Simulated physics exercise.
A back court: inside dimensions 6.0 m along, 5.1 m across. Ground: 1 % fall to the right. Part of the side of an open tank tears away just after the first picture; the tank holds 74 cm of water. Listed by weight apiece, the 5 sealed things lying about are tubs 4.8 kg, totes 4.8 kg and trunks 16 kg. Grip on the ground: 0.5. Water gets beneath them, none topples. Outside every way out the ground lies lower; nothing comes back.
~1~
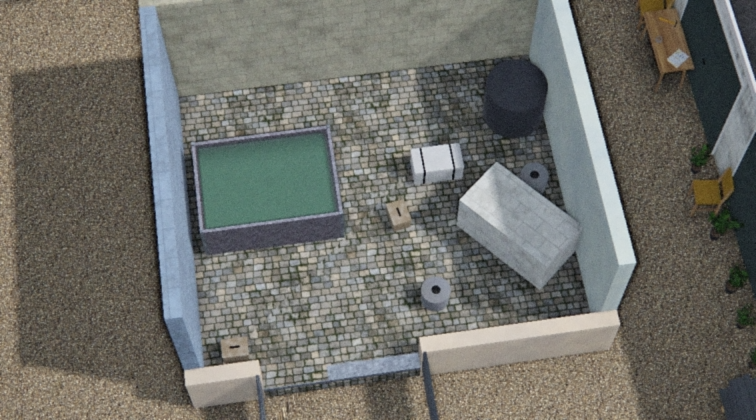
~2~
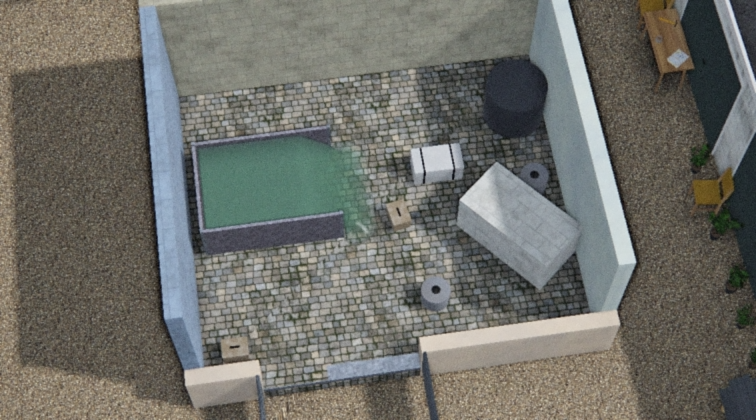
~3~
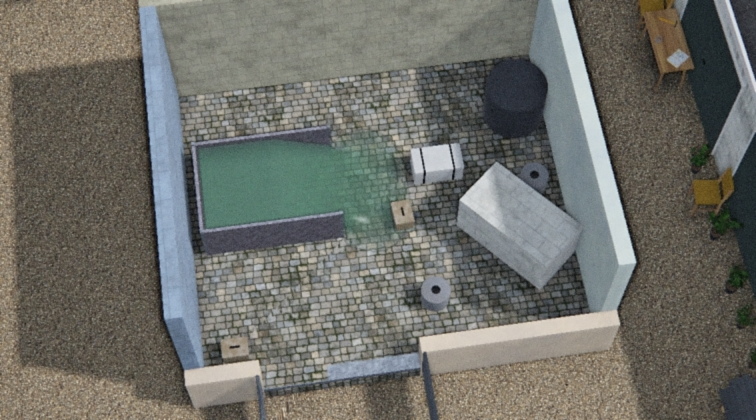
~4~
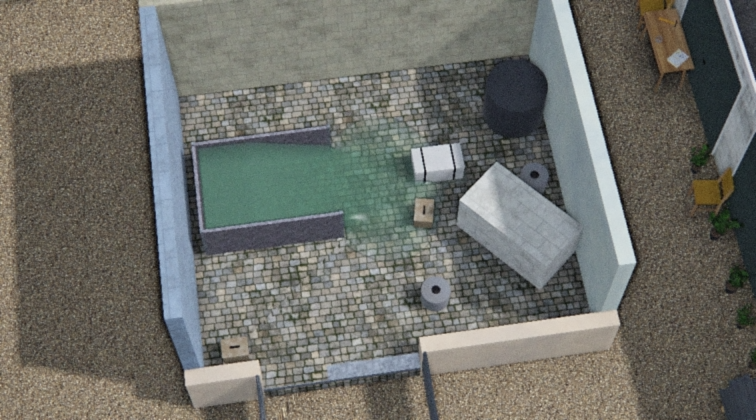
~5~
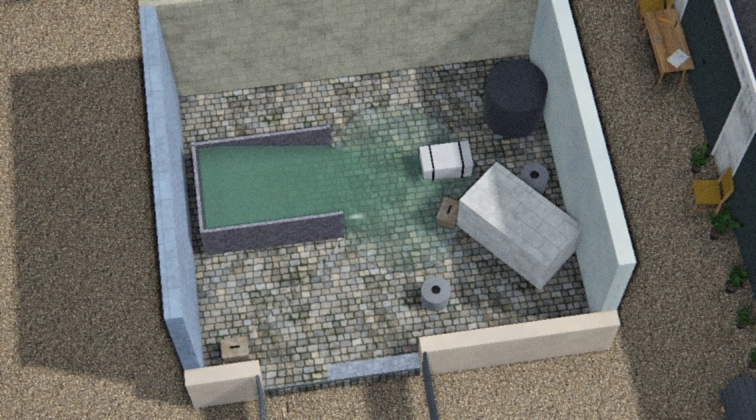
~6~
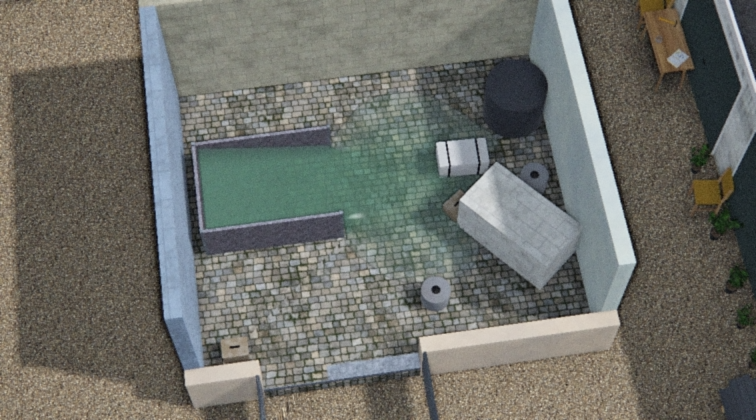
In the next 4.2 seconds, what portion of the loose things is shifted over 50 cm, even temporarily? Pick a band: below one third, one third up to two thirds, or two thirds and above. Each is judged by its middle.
The share is two thirds and above.
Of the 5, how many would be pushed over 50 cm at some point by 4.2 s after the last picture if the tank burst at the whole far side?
Result: 3.
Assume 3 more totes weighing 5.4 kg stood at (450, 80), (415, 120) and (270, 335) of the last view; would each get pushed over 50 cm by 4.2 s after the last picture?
Each in turn ends up beyond the limit, beyond the limit, within the limit.
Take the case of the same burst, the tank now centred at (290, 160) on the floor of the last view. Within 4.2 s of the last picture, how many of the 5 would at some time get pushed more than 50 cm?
The count would be 4.
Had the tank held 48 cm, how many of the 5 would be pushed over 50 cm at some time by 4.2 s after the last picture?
So the tally would be 3.
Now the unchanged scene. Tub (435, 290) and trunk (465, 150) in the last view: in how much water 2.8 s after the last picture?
First about 3 cm, second about 30 cm.
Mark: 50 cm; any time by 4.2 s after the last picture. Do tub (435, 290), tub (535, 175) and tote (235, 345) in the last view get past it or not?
First exceeding it, second exceeding it, third falling below it.
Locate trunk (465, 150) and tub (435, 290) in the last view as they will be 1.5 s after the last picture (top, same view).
Somewhere about (532, 148) and (452, 323).
Then, 0.4 s after the last picture 2 of 5 are over 50 cm from their spots; 2 afloat.
Then, 1.5 s after the last picture 3 of 5 are over 50 cm from their spots; 3 afloat.
Then, 2.8 s after the last picture 2 of 5 are over 50 cm from their spots; 4 afloat.
Then, 4.2 s after the last picture 4 of 5 are over 50 cm from their spots, and 4 have been at some point; 3 afloat.
